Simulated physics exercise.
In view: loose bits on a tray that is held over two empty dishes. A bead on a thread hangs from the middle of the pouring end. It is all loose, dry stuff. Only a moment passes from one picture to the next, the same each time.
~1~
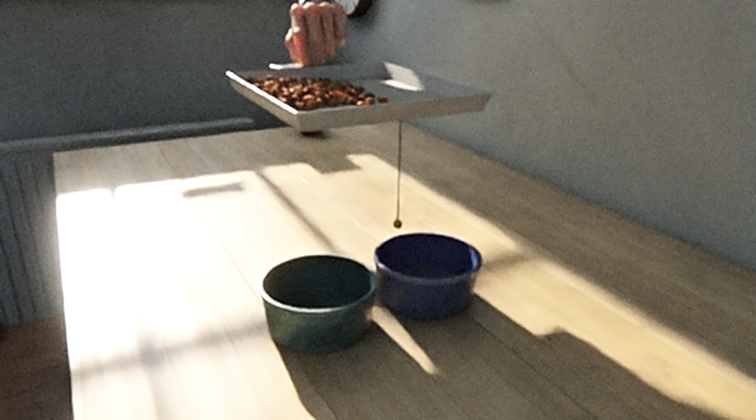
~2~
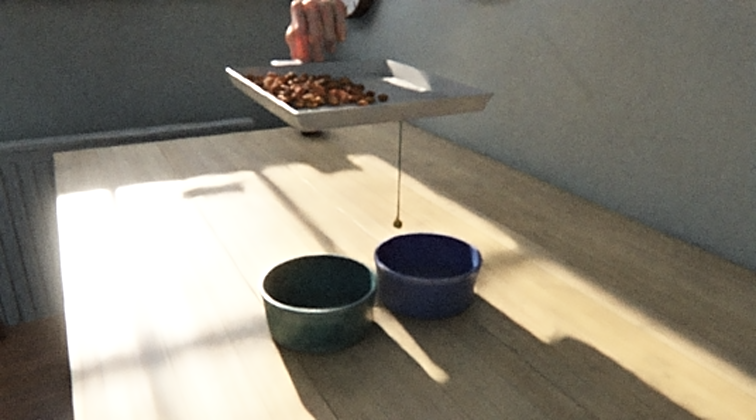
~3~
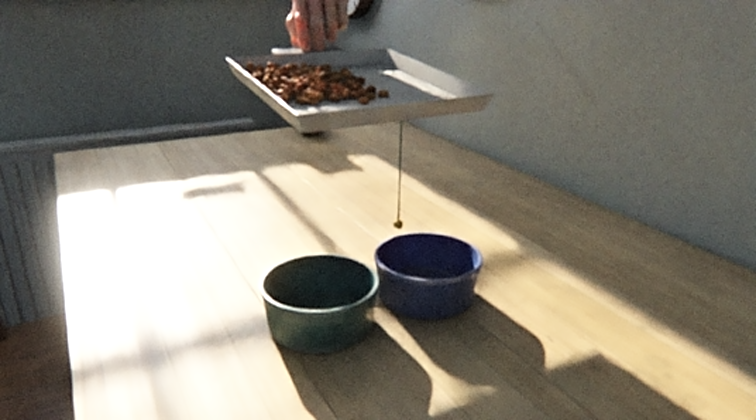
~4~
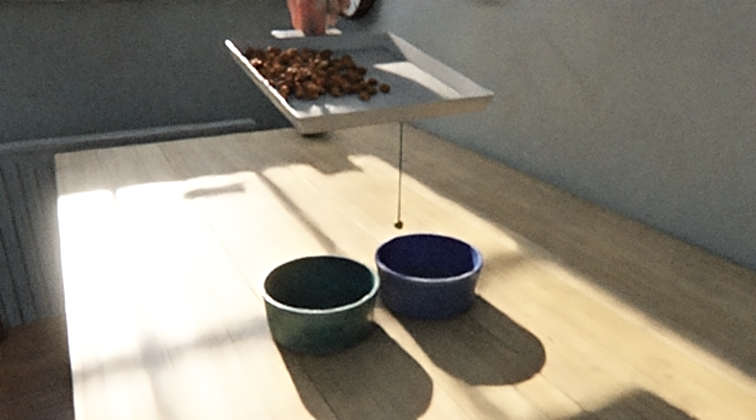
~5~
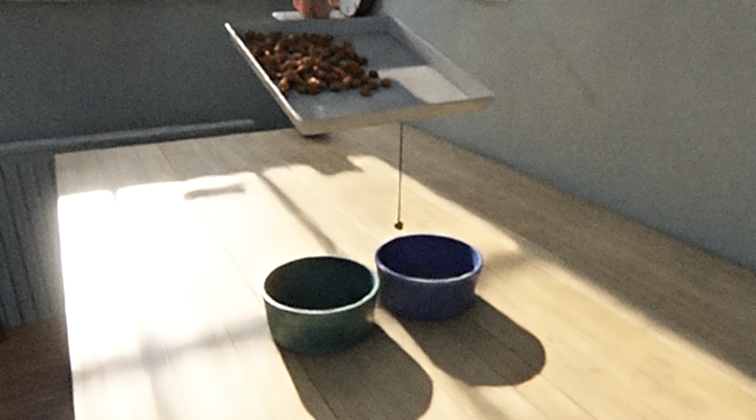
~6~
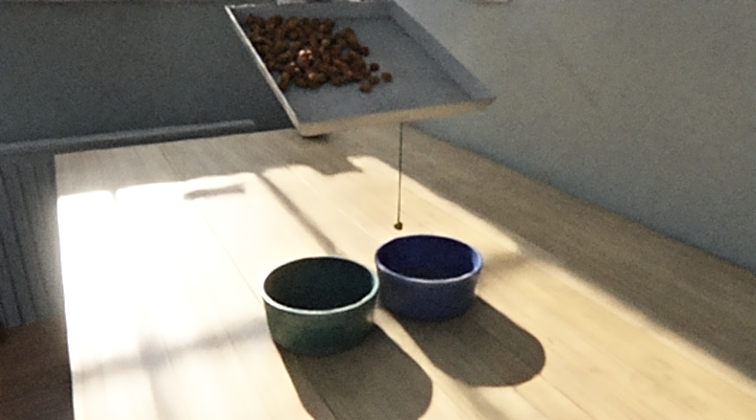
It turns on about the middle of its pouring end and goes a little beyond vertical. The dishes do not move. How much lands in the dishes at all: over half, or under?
The two hold the larger part of the load.
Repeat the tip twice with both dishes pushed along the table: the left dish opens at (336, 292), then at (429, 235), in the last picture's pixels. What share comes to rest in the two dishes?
The first gives 80 %, the second 10 %.
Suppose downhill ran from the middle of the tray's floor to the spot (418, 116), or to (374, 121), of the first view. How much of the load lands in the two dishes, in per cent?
About 50 and 90 per cent.
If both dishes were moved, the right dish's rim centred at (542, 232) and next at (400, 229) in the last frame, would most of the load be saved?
At the first place less than half, at the second less than half.
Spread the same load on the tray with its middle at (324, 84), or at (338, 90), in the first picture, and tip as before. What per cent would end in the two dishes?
Roughly 80 per cent, and 80 per cent.
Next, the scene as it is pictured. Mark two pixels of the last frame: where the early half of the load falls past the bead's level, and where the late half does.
Around (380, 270) and then (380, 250).
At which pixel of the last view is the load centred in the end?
Roughly at (384, 310).
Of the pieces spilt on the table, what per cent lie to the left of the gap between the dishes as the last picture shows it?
Roughly 20 in a hundred.
Shortly afterwards, tray tipped steeply; the bulk on the tray; a little in the air.
Next, tray tipped past a quarter turn; near a quarter on the tray; near a quarter in the left dish; near a quarter in the right dish; near a quarter outside both; a little in the air.
Some moments later, tray tipped past a quarter turn; near a third in the left dish; near a third in the right dish; near a quarter outside both.
In the end, tray tipped past a quarter turn; near a third in the left dish; near a third in the right dish; near a quarter outside both.
